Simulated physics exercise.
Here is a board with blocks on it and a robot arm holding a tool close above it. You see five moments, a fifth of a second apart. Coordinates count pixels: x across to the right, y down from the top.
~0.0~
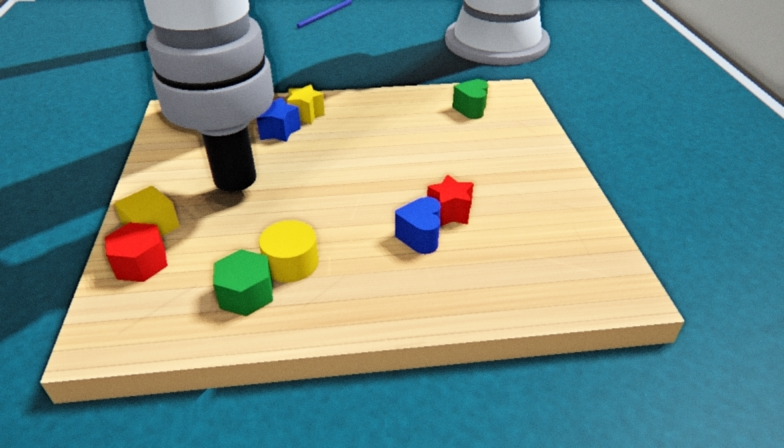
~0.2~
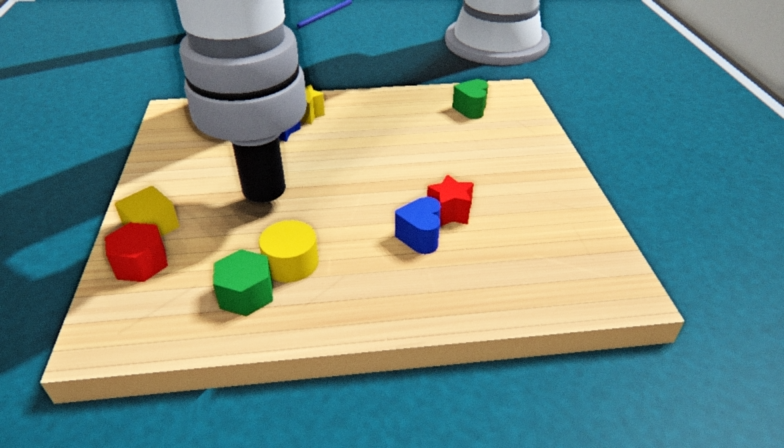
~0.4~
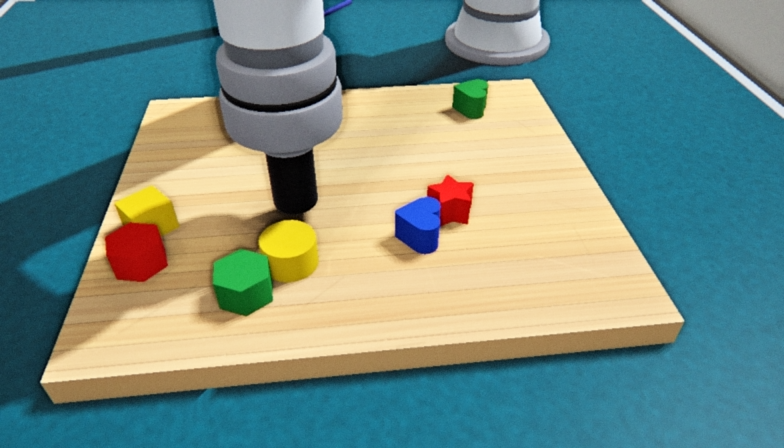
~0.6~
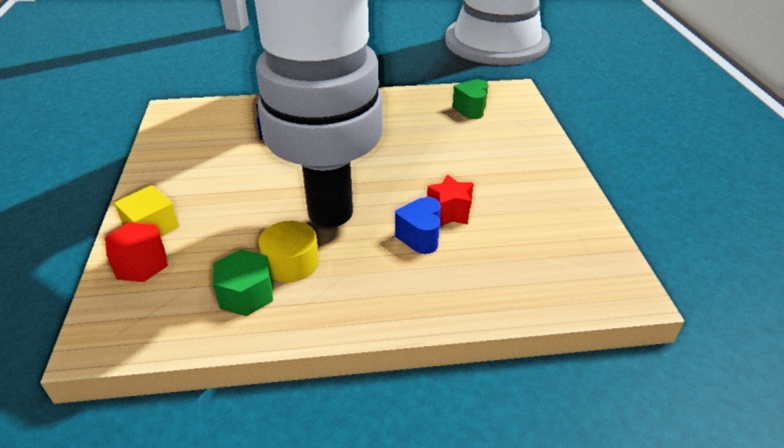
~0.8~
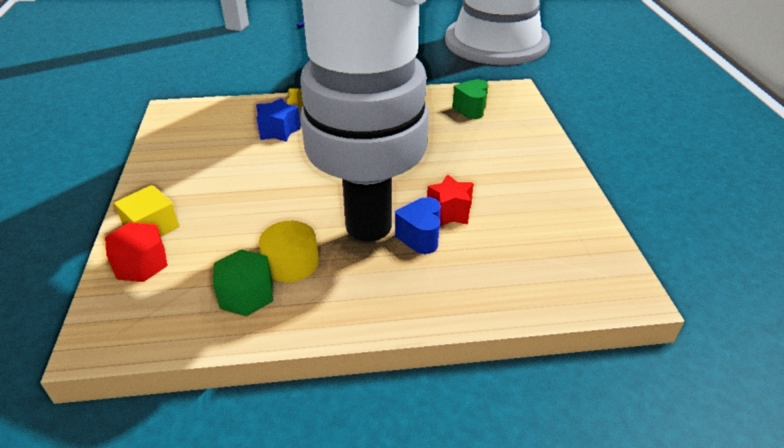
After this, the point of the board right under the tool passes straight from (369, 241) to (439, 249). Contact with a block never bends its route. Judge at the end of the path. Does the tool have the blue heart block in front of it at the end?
Yes, I think so.
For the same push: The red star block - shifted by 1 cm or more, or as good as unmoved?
Somewhere new.
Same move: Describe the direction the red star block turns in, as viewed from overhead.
It is turned anticlockwise.
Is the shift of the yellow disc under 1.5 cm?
Yes - that is the case.
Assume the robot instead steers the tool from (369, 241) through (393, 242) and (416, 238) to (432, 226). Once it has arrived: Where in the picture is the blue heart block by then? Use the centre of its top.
I expect it at (475, 212).
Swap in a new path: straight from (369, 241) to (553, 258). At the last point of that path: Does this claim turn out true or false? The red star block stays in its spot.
Verdict: False.
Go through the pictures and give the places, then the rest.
In the first frame, tool's lower end at (236, 181); yellow disc at (287, 238); blue heart block at (421, 212); red star block at (452, 189).
In the second frame, tool at (264, 191); blocks still.
In the third frame, tool at (296, 202); blocks still.
In the fourth frame, tool at (331, 215); blocks still.
In the fifth frame, tool at (369, 228); yellow disc at (287, 238); blue heart block at (421, 212); red star block at (452, 189).
What follows on the original path. Halfway along, tool at (404, 232); blue heart block at (453, 215); red star block at (462, 188), turned 45° anticlockwise.
At the end, tool at (440, 237); yellow disc still; blue heart block at (487, 215), turned 15° anticlockwise; red star block at (470, 188), turned 80° anticlockwise.
